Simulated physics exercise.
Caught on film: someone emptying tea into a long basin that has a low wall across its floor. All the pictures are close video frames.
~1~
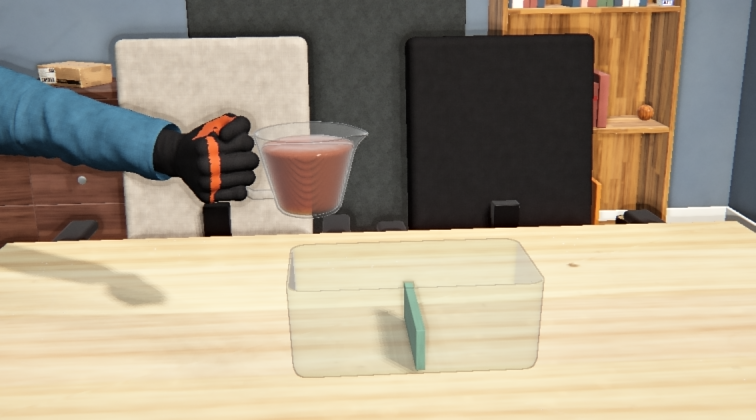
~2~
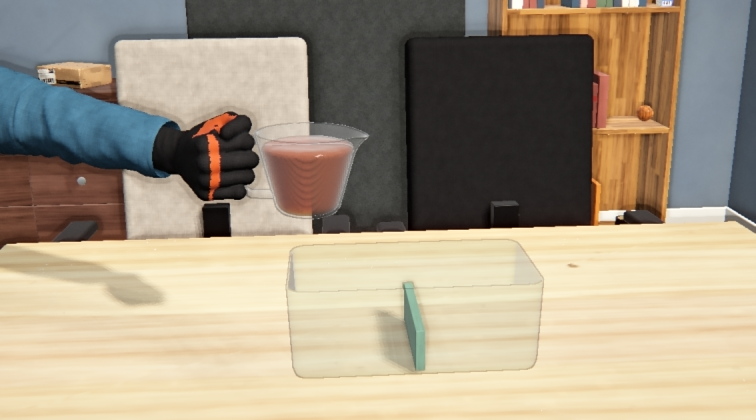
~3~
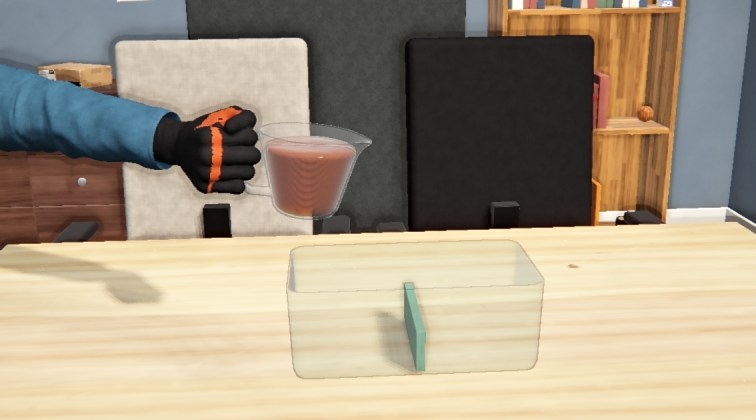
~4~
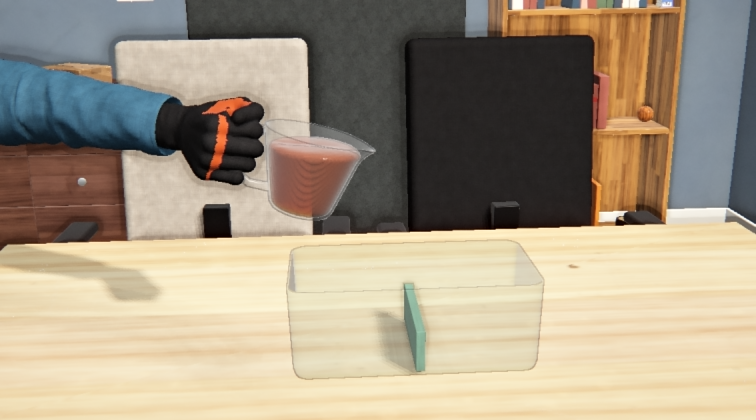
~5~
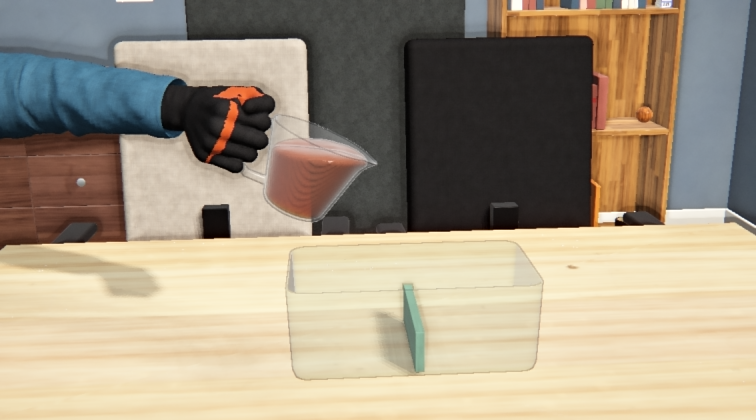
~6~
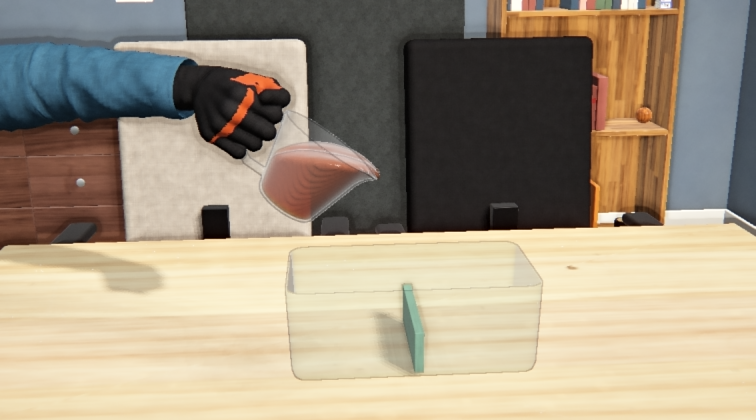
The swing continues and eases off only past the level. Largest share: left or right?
More to the left.
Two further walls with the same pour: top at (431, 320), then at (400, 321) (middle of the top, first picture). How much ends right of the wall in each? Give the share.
Near 20 % and 50 %.
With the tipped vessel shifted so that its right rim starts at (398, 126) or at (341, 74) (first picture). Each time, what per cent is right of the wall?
It comes to about 60 %, followed by about 10 %.
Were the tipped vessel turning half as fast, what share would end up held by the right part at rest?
It comes to 45 per cent or so.
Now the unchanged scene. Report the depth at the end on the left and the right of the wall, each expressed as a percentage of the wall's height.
On the left it is 30 per cent, on the right 10.
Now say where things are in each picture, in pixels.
In the first picture, it leans 0°; its right rim is at (368, 132); the tea meets the walls at (260, 144) and (355, 142); the long basin's rim runs from (289, 268) to (530, 261); the wall's top is at (414, 306).
In the second picture, it leans 2°; its right rim is at (369, 135); the tea meets the walls at (261, 144) and (355, 143).
In the third picture, it leans 7°; its right rim is at (372, 141); the tea meets the walls at (264, 142) and (357, 146).
In the fourth picture, it leans 15°; its right rim is at (376, 150); the tea meets the walls at (268, 142) and (362, 151).
In the fifth picture, it leans 25°; its right rim is at (378, 163); the tea meets the walls at (272, 146) and (366, 155).
In the sixth picture, it leans 37°; its right rim is at (378, 178); the tea meets the walls at (270, 156) and (373, 170); 3 per cent is over the edge.
A moment on, the tilt is 105° and 25 per cent is still to pour, 28 is left of the wall and 22 right of it.
Next, the tilt is 110° and 1 per cent is still to pour, 70 is left of the wall and 23 right of it.
Then the tilt is 110° and 0 per cent is still to pour, 71 is left of the wall and 25 right of it.
Later the tilt is 110° and 0 per cent is still to pour, 71 is left of the wall and 26 right of it.
In the end 71 per cent lies left of the wall, 26 right of it and 3 outside.
